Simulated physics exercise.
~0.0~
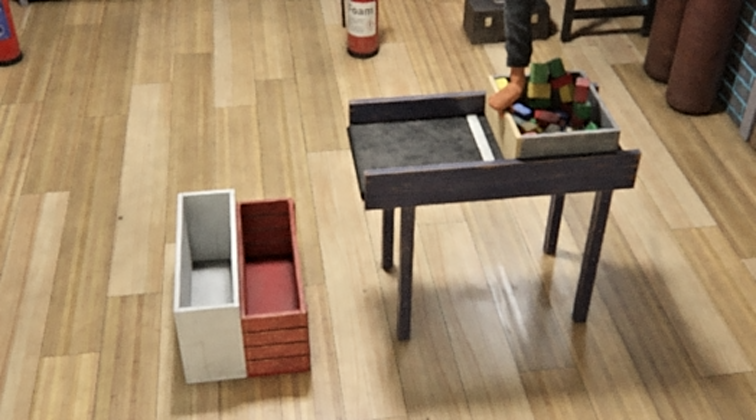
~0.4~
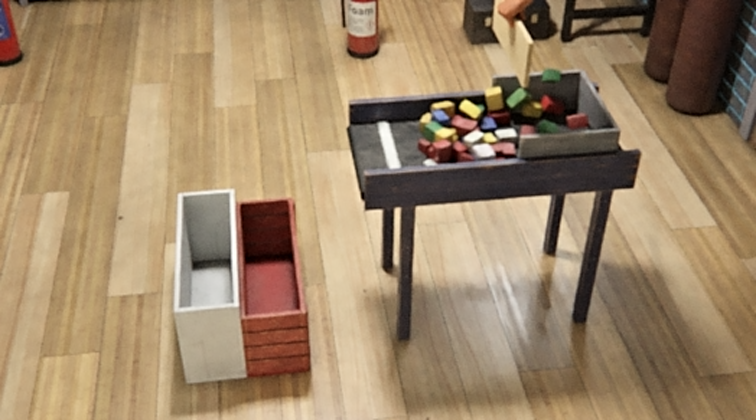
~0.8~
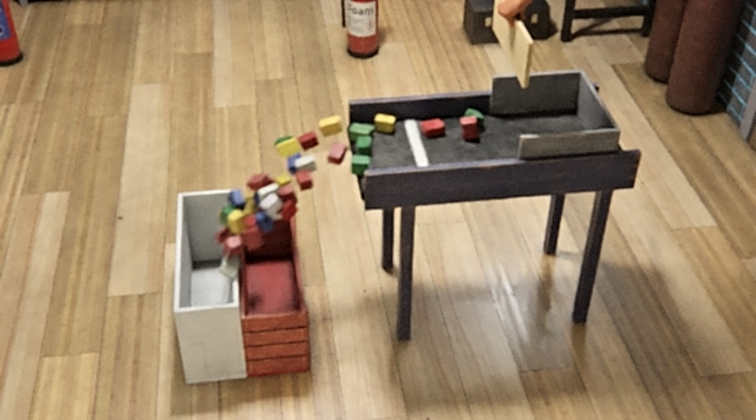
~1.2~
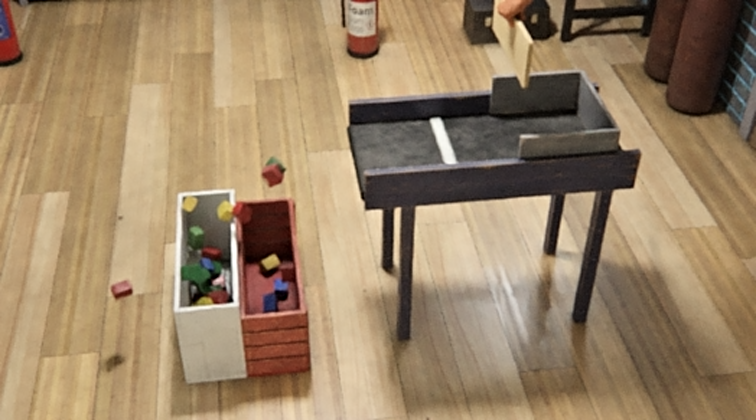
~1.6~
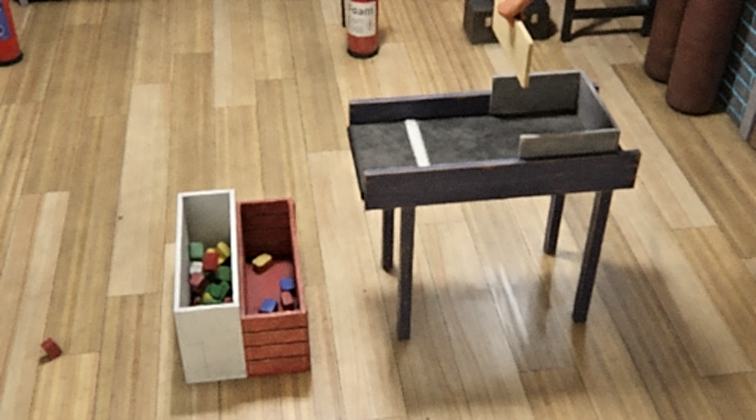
Toy bricks ride the belt left and spill off, most landing in the white bin.
